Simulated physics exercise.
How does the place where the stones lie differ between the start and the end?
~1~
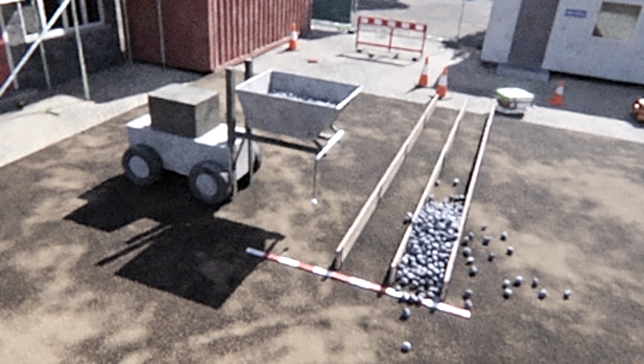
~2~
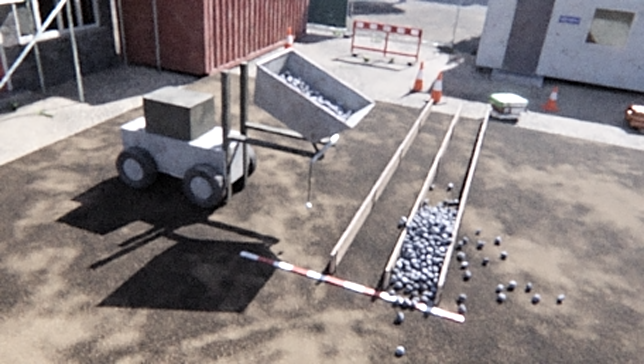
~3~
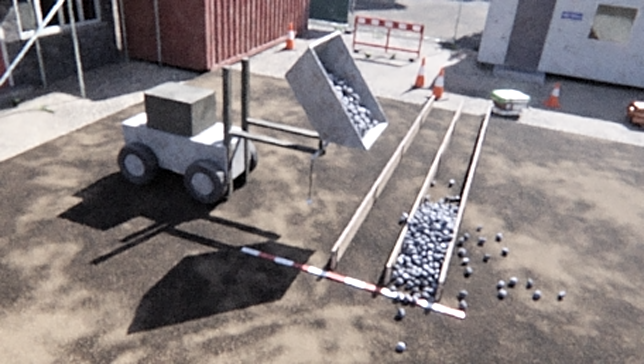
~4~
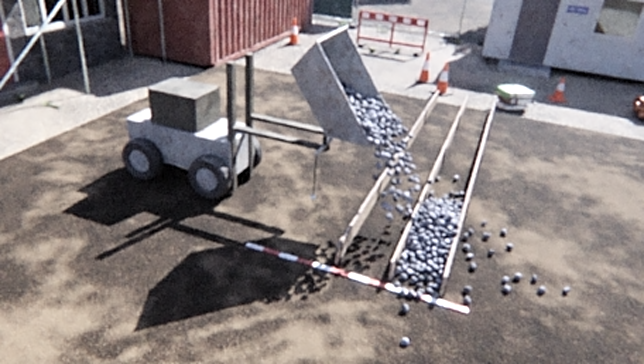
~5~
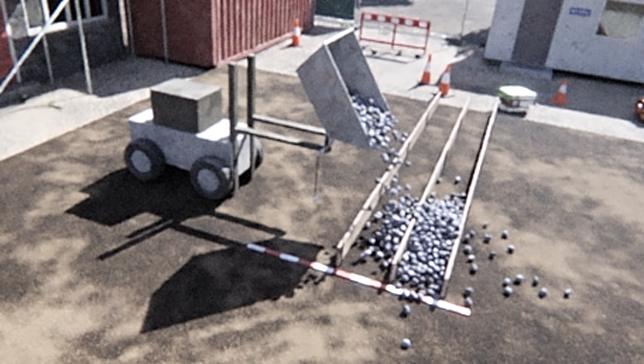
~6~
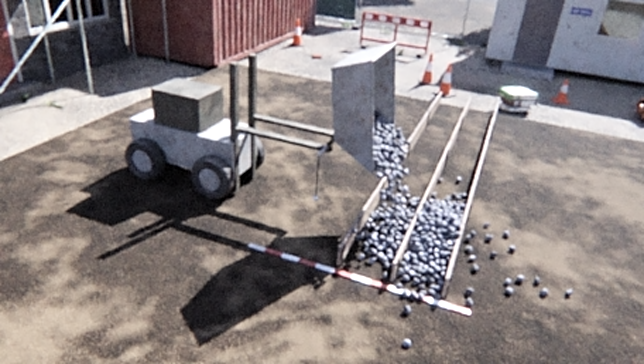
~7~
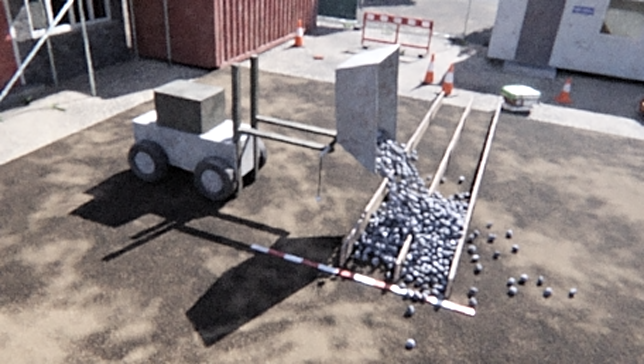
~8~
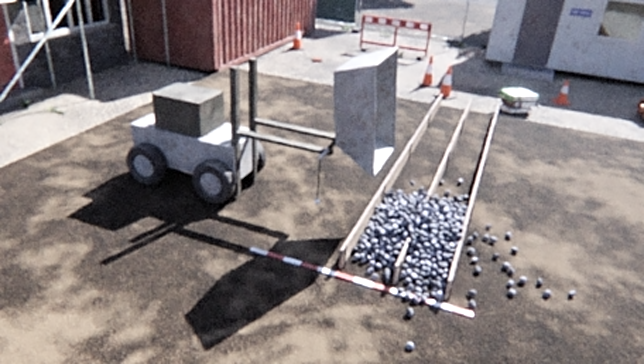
At the start the stones are split between the raised skip on the left and the right-hand bay on the ground. By the end the skip's stones have moved right and down, so the stones lie on the ground across both bays, with a few scattered past the last board.
